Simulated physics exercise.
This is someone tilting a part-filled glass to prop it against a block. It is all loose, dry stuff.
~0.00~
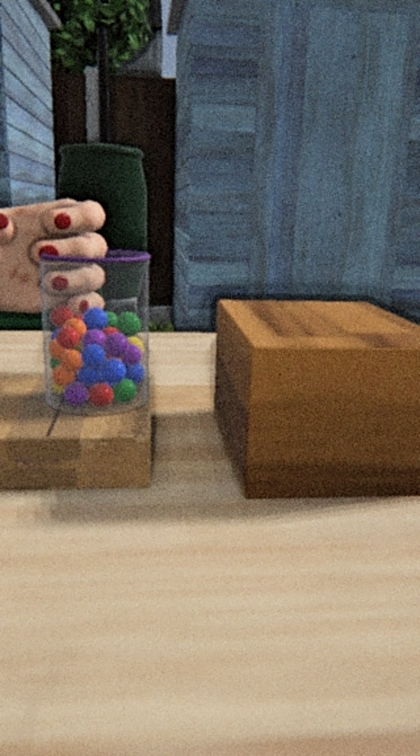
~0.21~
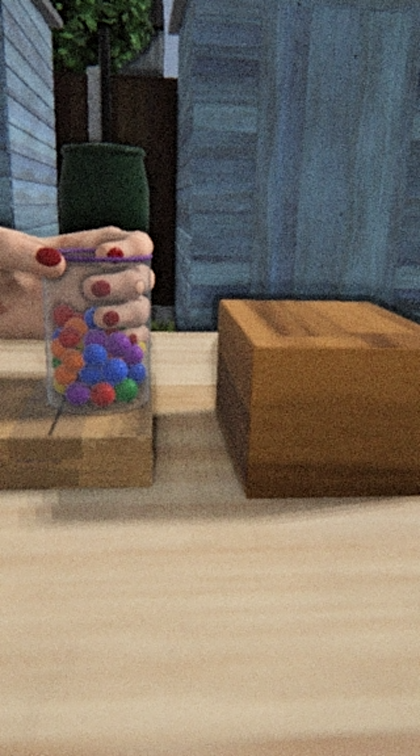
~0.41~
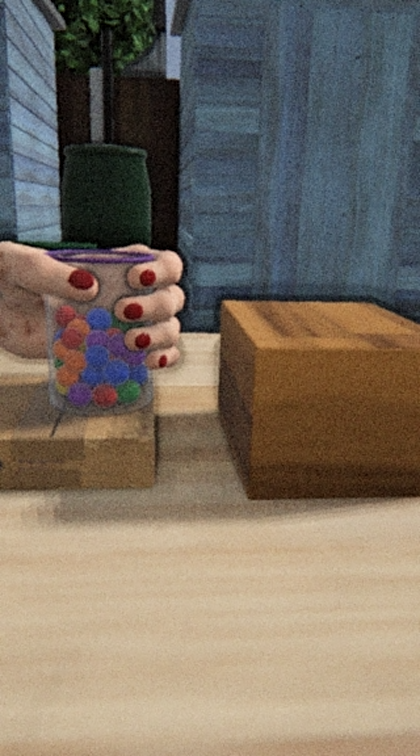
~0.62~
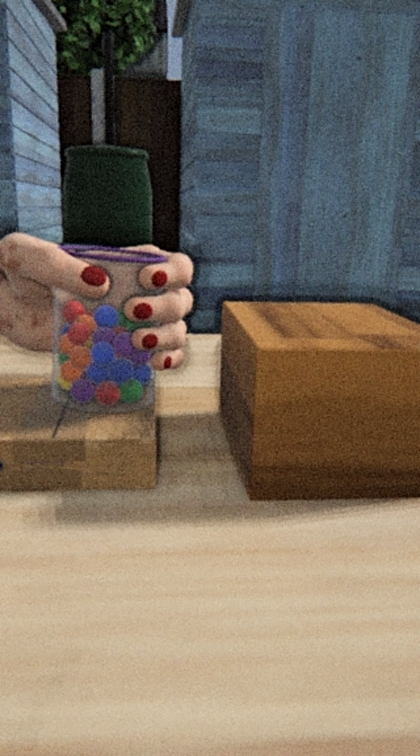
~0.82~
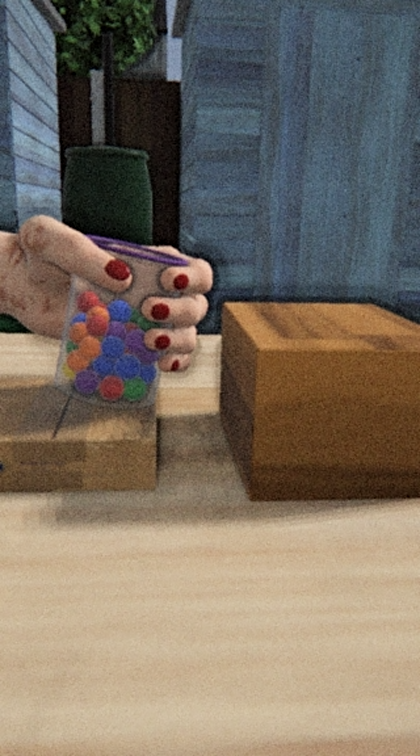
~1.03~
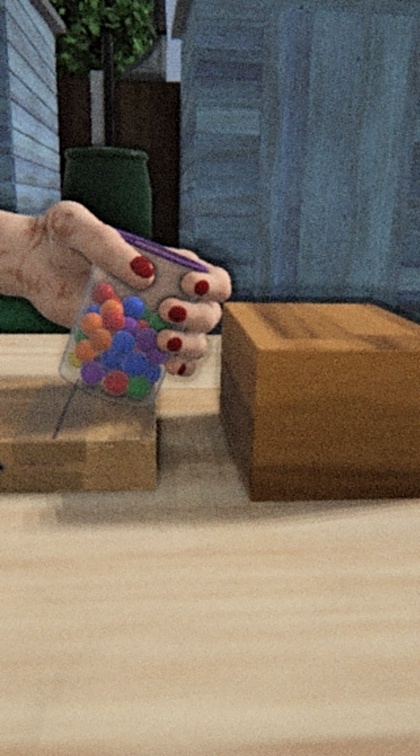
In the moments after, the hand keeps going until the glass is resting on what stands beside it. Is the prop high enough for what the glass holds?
Once it rests there, the filling does not come out.
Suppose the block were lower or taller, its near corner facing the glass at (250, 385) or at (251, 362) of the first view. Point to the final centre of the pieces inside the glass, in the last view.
First near (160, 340), then near (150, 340).
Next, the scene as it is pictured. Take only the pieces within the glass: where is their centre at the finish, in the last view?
At about (149, 338).
After 1.29 s, the glass leans 31°; everything is still inside.
After 1.56 s, the glass leans 41°; everything is still inside.
After 1.89 s, the glass rests on the block at 42°; everything is still inside.
In the end (2.6 s), the glass rests on the block at 42°; everything is still inside.
